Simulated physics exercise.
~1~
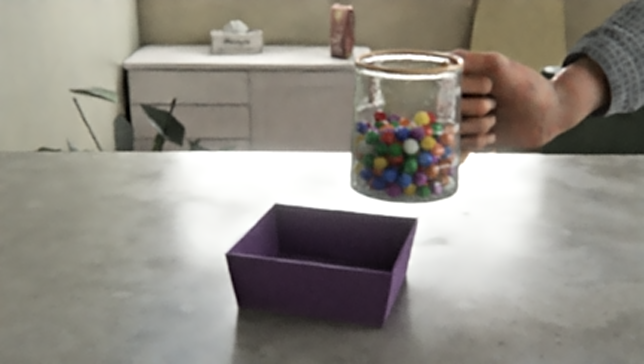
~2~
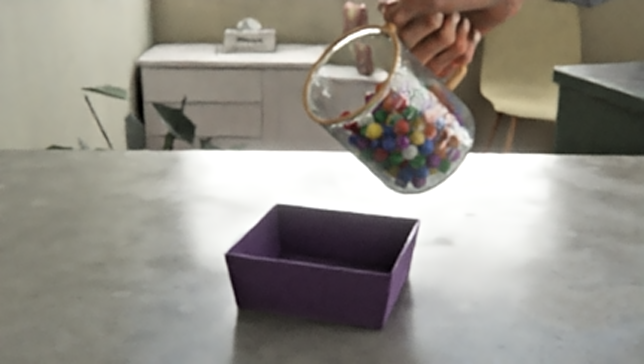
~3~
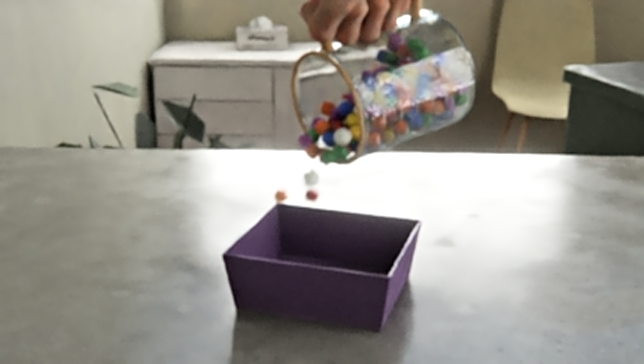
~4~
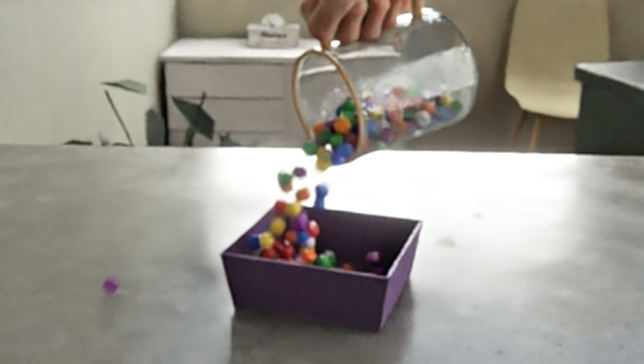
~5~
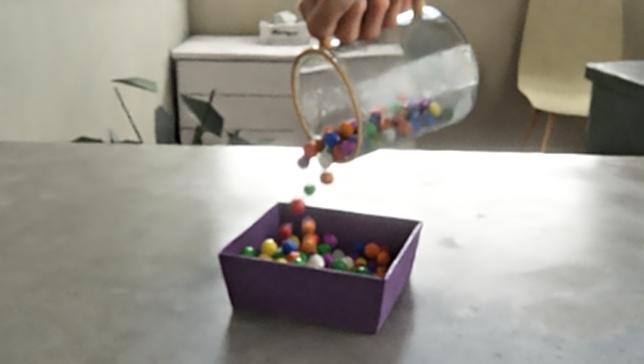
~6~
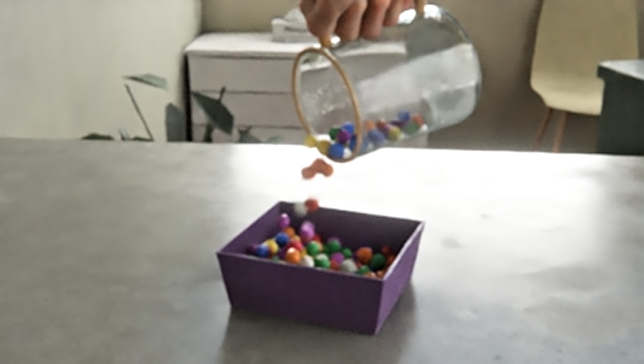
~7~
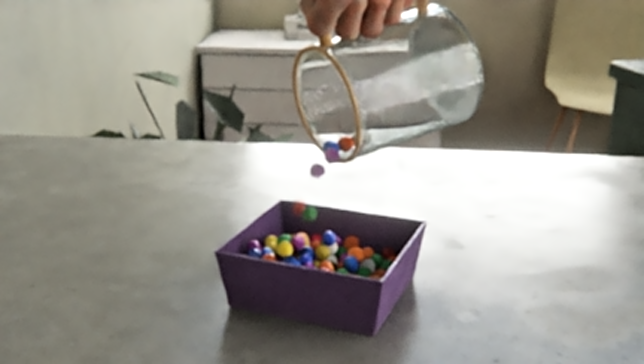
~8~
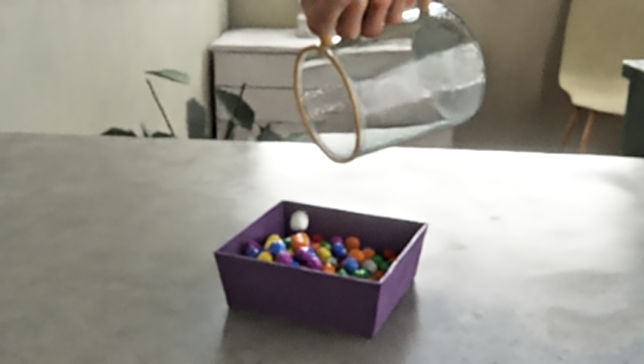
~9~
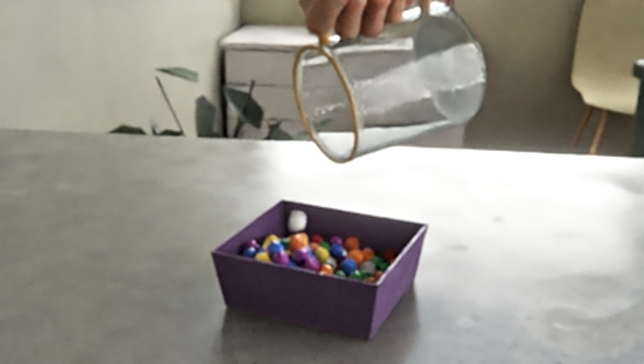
At the start, a hand holds a clear glass jug of colourful marbles upright, above and to the right of an open purple box on a grey table. The hand tips the jug leftward until its rim hangs over the box, and the first few marbles drop. A thicker stream then tumbles in, while one purple marble appears off to the left and is soon out of view. The flow thins as the view drifts slightly sideways. Finally the emptied jug stays tilted above the box, where the marbles lie still, a white one resting near the back.
